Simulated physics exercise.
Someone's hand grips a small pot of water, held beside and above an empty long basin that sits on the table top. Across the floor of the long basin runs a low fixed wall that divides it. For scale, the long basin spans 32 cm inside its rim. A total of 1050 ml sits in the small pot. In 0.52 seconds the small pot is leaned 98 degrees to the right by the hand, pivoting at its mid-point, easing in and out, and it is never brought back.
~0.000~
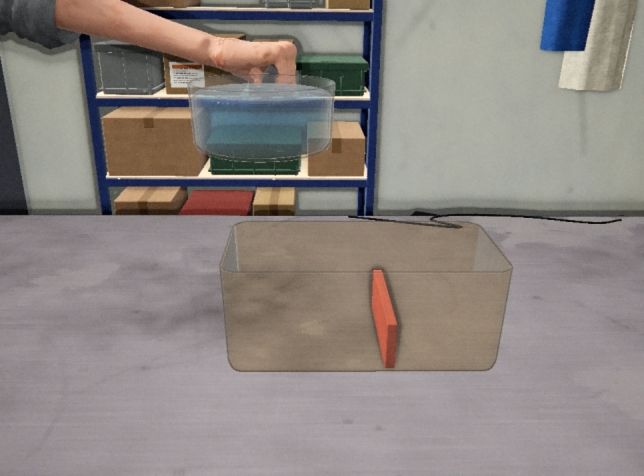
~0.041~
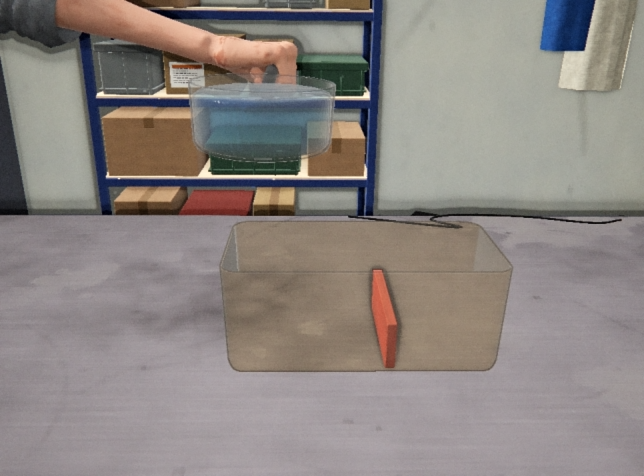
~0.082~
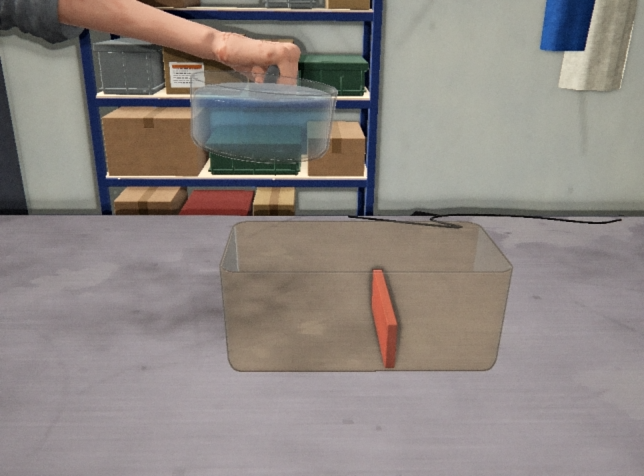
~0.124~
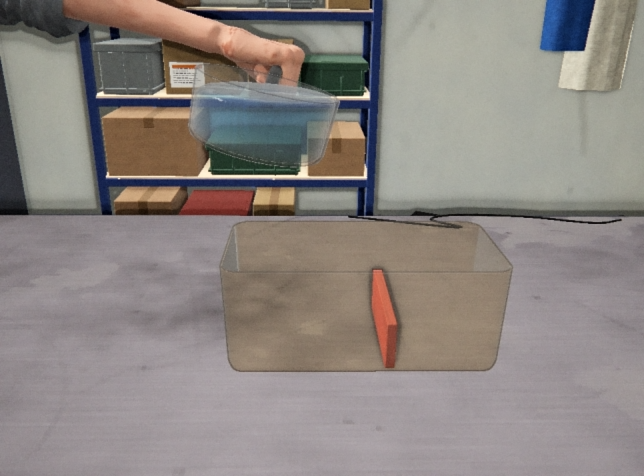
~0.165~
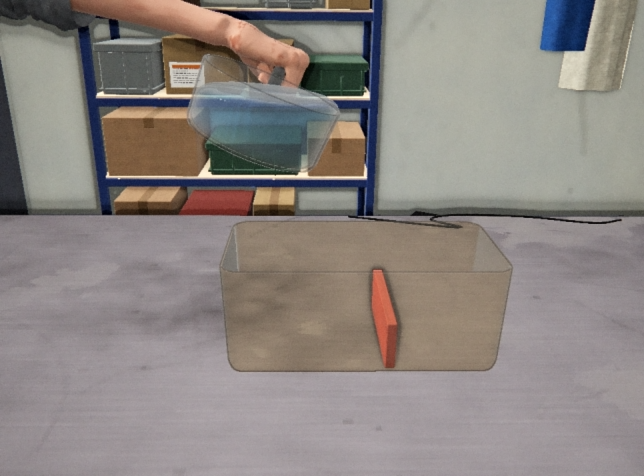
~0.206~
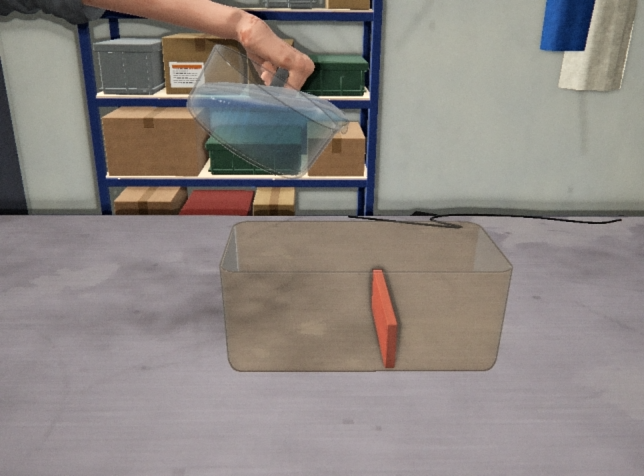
A hand tilts a clear pot of bluish water rightward above a long basin with a red divider.
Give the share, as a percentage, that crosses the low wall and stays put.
Around 31 %.
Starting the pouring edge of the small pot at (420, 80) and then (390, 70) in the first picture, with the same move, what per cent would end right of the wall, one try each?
Result: 75 per cent, then 80 per cent.
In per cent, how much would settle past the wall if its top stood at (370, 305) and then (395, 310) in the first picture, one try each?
First 45, then 25 per cent.
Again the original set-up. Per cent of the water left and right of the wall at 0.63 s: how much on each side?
Near 52 on the left, 34 on the right.
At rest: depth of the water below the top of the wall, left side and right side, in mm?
Left about 34 mm, right about 42 mm.
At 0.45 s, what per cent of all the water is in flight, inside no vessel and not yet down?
Near 50 per cent at that moment.
Then, 0.45 s in, the tilt is 94° and 23 per cent is still to pour, 11 is left of the wall and 16 right of it.
Then, 0.63 s in, the tilt is 98° and 6 per cent is still to pour, 52 is left of the wall and 34 right of it.
Then, 0.82 s in, the tilt is 98° and 1 per cent is still to pour, 60 is left of the wall and 30 right of it.
Then, 1.02 s in, the tilt is 98° and 0 per cent is still to pour, 65 is left of the wall and 31 right of it.
Finally, 66 per cent lies left of the wall, 31 right of it and 3 outside.
